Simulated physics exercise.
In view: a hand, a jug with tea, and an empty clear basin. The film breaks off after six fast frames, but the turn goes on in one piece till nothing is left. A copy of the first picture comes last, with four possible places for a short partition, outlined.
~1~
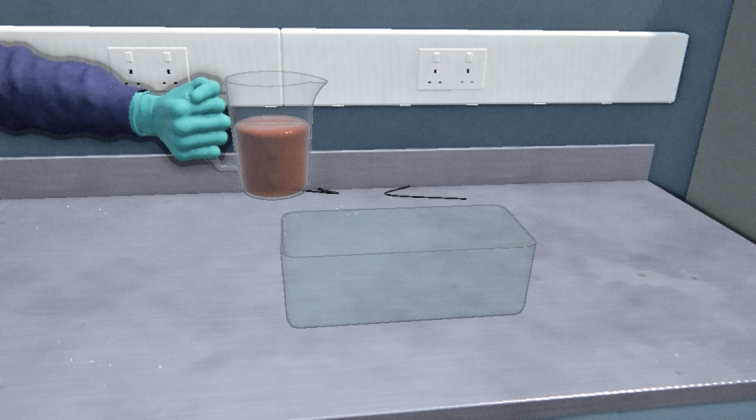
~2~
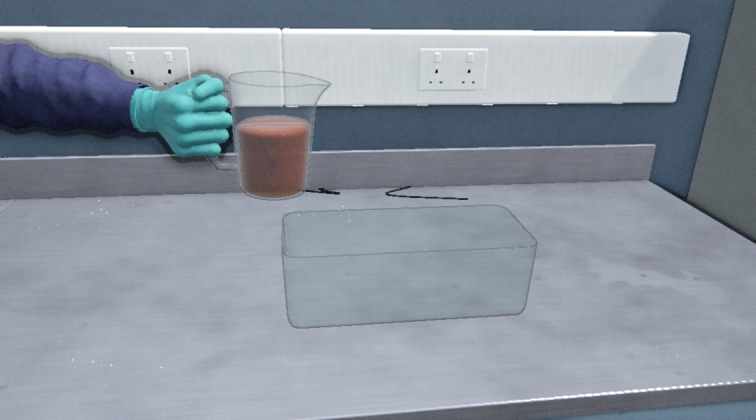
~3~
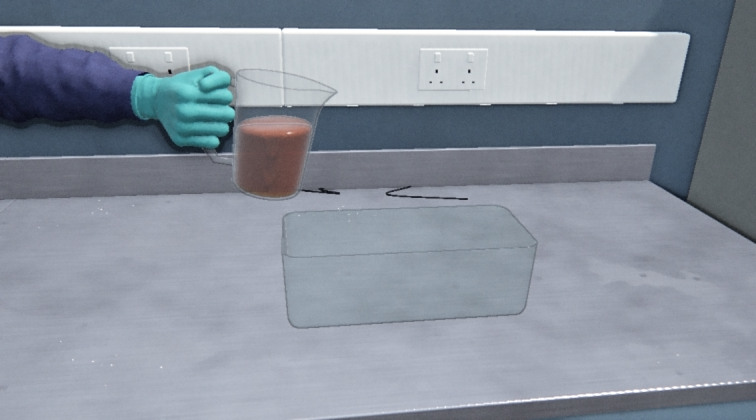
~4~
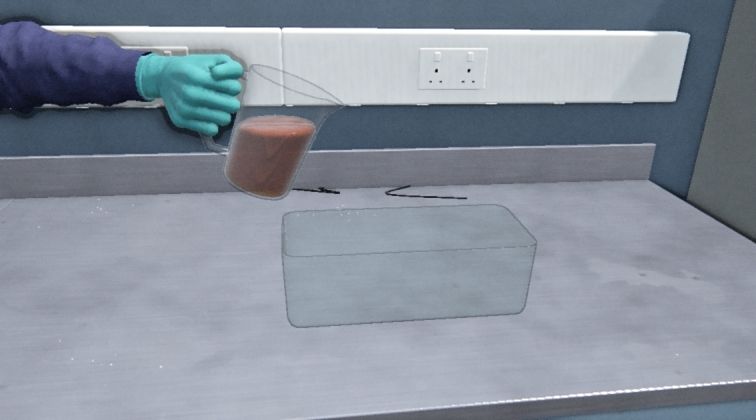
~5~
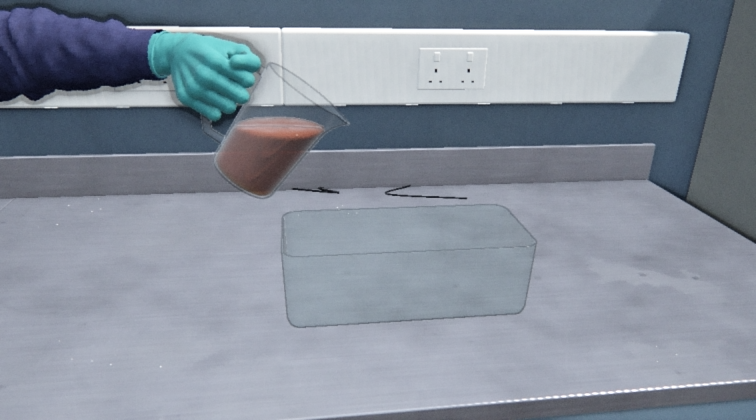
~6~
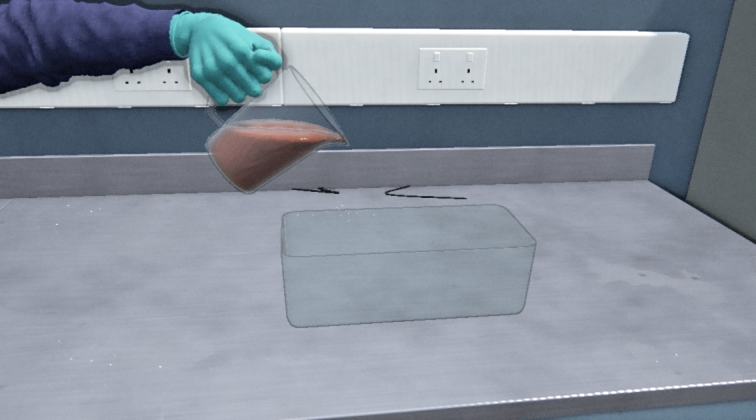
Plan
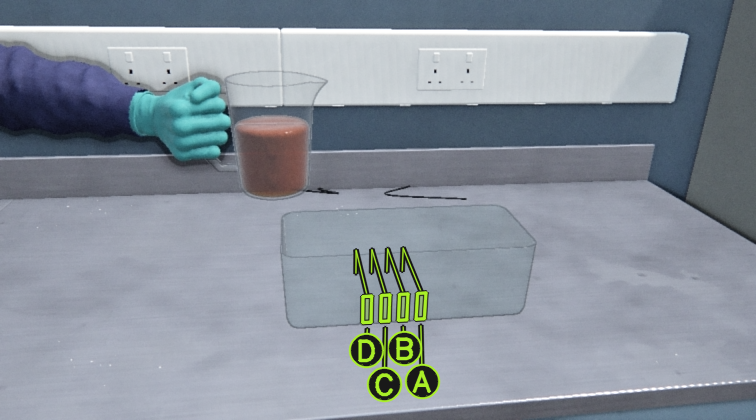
On a grey worktop, a teal-gloved hand tilting a clear jug of reddish-brown liquid rightward beside an empty clear basin.
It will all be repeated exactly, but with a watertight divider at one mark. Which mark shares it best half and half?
Best: C.
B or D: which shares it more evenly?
D it is.
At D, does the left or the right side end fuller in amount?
More ends on the right.
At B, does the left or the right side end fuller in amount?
More ends on the left.
In lime, A at (420, 325); B at (403, 326); C at (385, 327); D at (367, 328).
With A, about 91 % ends left of the wall and 5 % right of it; 4 % is lost outside.
With B, about 90 % ends left of the wall and 5 % right of it; 4 % is lost outside.
With C, about 53 % ends left of the wall and 46 % right of it.
With D, about 18 % ends left of the wall and 81 % right of it.
